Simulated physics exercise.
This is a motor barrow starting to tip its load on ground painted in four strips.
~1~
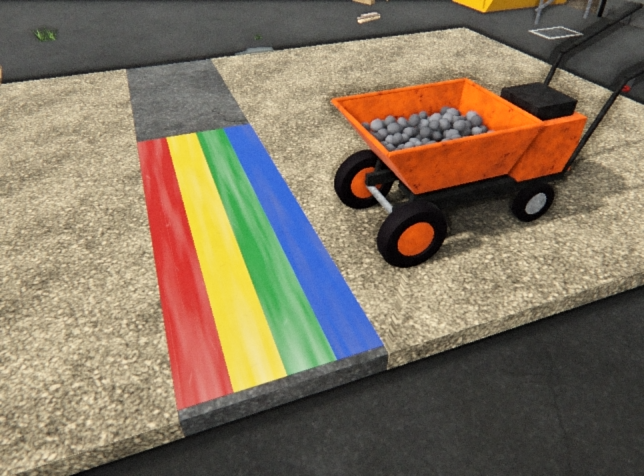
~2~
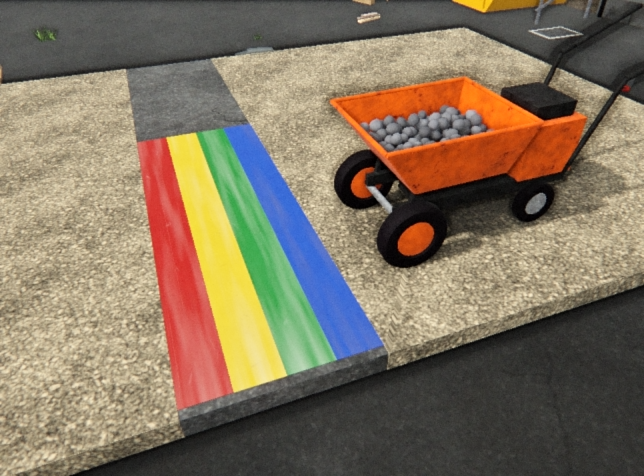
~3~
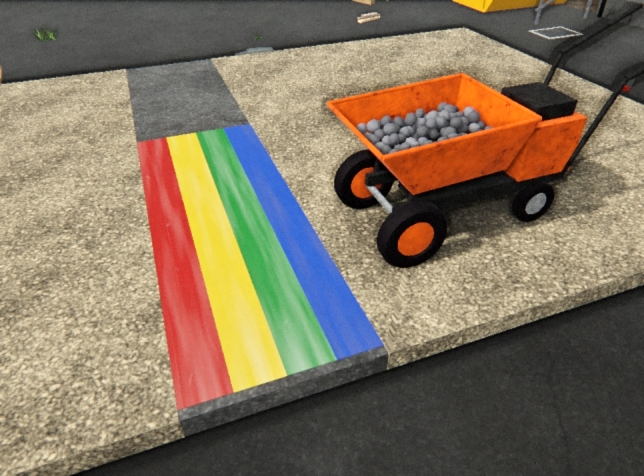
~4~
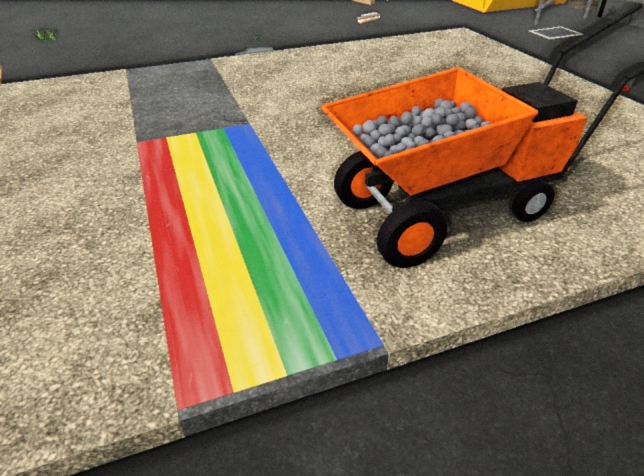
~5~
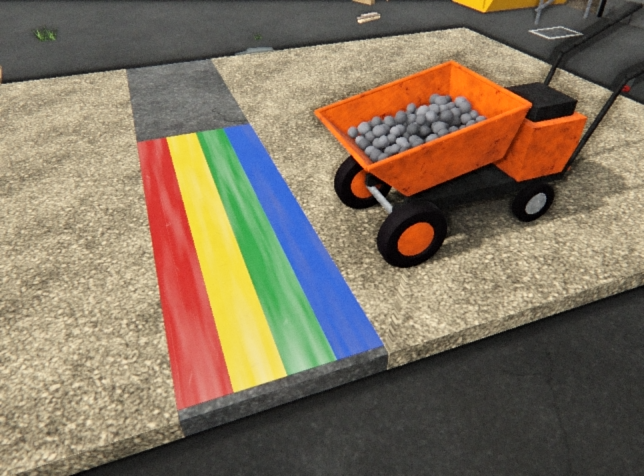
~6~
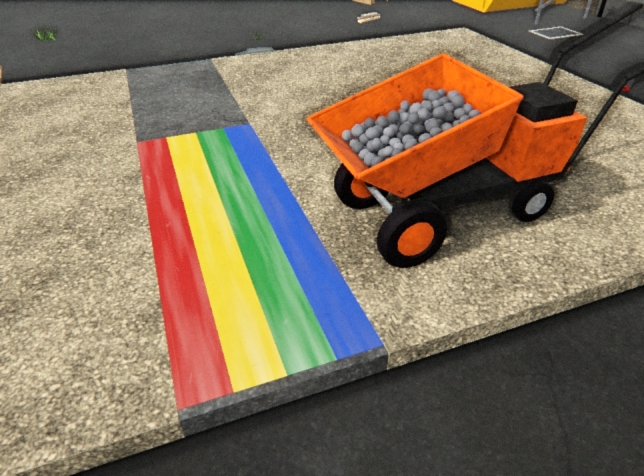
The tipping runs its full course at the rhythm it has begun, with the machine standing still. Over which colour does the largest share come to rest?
The heap favours the green strip.
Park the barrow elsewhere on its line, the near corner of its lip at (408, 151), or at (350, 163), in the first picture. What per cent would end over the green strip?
In turn 40 and 10 in a hundred.
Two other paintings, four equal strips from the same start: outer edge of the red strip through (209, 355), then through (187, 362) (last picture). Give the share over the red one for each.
In turn 10 and 10 in a hundred.
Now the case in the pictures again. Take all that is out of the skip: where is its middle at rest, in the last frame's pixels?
Close to (252, 260).
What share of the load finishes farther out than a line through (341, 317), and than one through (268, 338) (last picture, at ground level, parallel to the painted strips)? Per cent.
First some 80, then 30 per cent.
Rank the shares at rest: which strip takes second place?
The runner-up: The yellow one.
Just after the last frame, skip tipped steeply; every one in the skip.
A moment on, skip tipped right over; the larger part in the skip; just a few over the blue strip; roughly a quarter over the green strip.
Further on, skip tipped right over; roughly a quarter in the skip; about a tenth over the blue strip; roughly a third over the green strip; roughly a quarter over the yellow strip; about a tenth over the red strip; just a few off the paint.
When it is over, skip tipped right over; roughly a quarter in the skip; about a tenth over the blue strip; roughly a third over the green strip; roughly a quarter over the yellow strip; about a tenth over the red strip; about a tenth off the paint.
